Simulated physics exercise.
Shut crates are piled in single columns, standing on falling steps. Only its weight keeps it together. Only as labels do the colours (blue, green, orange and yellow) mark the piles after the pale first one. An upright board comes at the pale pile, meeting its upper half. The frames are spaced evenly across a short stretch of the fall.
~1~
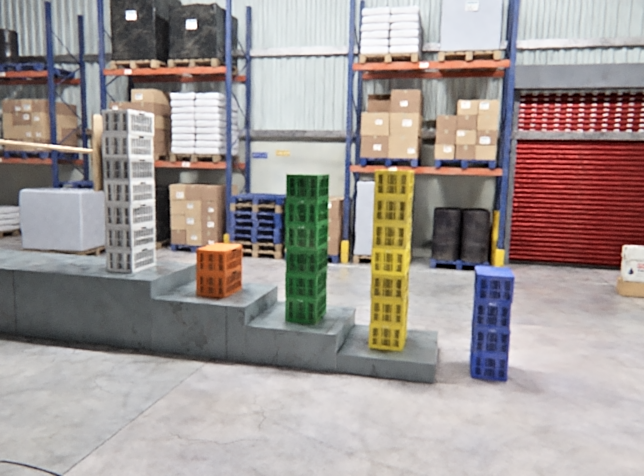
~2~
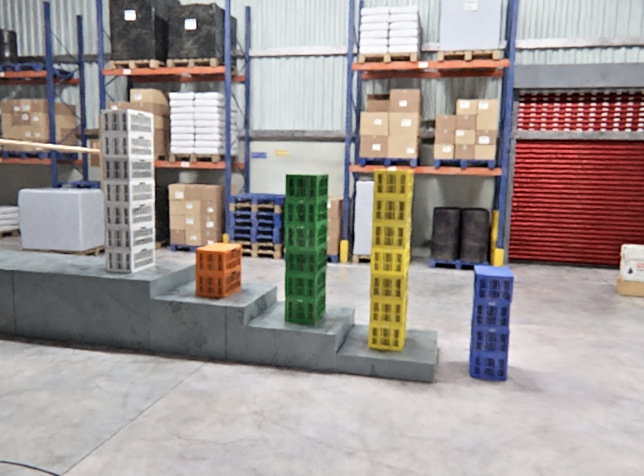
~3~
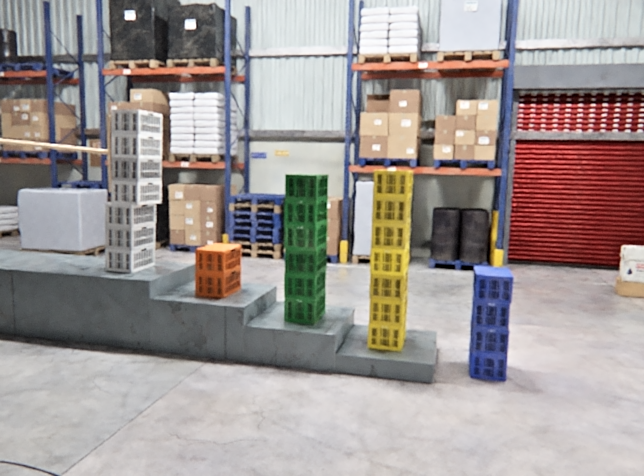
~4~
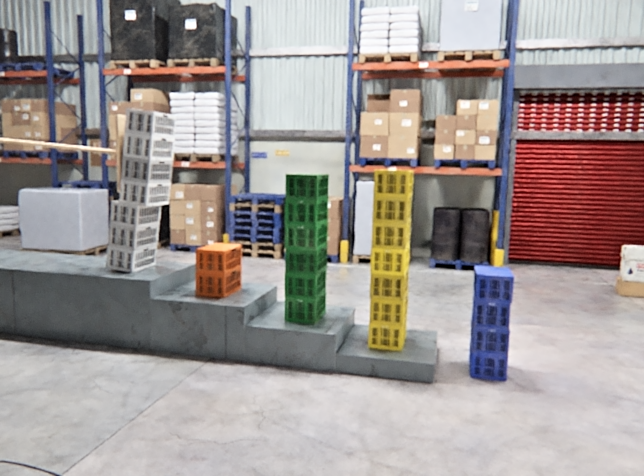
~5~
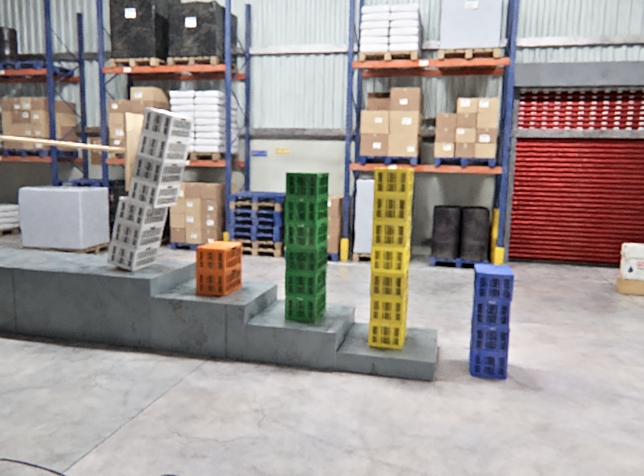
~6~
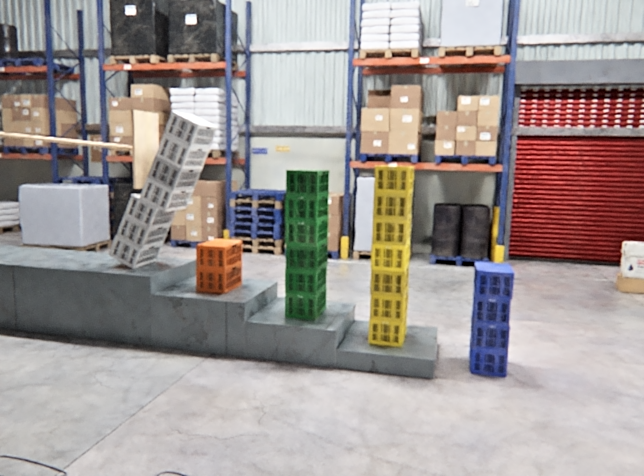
The clip opens on columns of white, orange, green, yellow and blue crates set along descending steps and the floor in a warehouse. A pale board at the left pushes the upper part of the white column, which shifts slightly, then leans clearly to the right while the other columns stay still.
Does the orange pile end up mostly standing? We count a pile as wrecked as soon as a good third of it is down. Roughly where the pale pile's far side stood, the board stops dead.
Yes.
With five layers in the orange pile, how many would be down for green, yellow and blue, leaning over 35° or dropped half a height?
Green 6, yellow 6, blue 3.
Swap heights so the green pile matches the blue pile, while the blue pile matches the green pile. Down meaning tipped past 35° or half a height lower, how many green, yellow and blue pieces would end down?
By colour, green 3, yellow 7, blue 6.
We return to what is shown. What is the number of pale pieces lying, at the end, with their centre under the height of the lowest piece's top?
Counting the pale pieces gives 6.
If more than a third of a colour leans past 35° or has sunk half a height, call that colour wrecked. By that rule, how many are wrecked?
Result, counted per colour: 3.
Just after the last frame, 7 of the pale pile down; none of the 2 orange crates down (0 of 19 in all colours); top orange crate unmoved.
A moment on, 7 of the pale pile down; none of the 2 orange crates down (1 of 19 in all colours); top orange crate moved a little; top green crate on its side.
Further on, 7 of the pale pile down; none of the 2 orange crates down (12 of 19 in all colours); top orange crate moved a little; top green crate on its side.
Then, 7 of the pale pile down; none of the 2 orange crates down (15 of 19 in all colours); top orange crate moved a little; top yellow crate on its side.
When it is over, 7 of the pale pile down; none of the 2 orange crates down (15 of 19 in all colours); top orange crate moved a little; top blue crate on its side. In pixels of the last frame, middles, top orange crate near (224, 254).
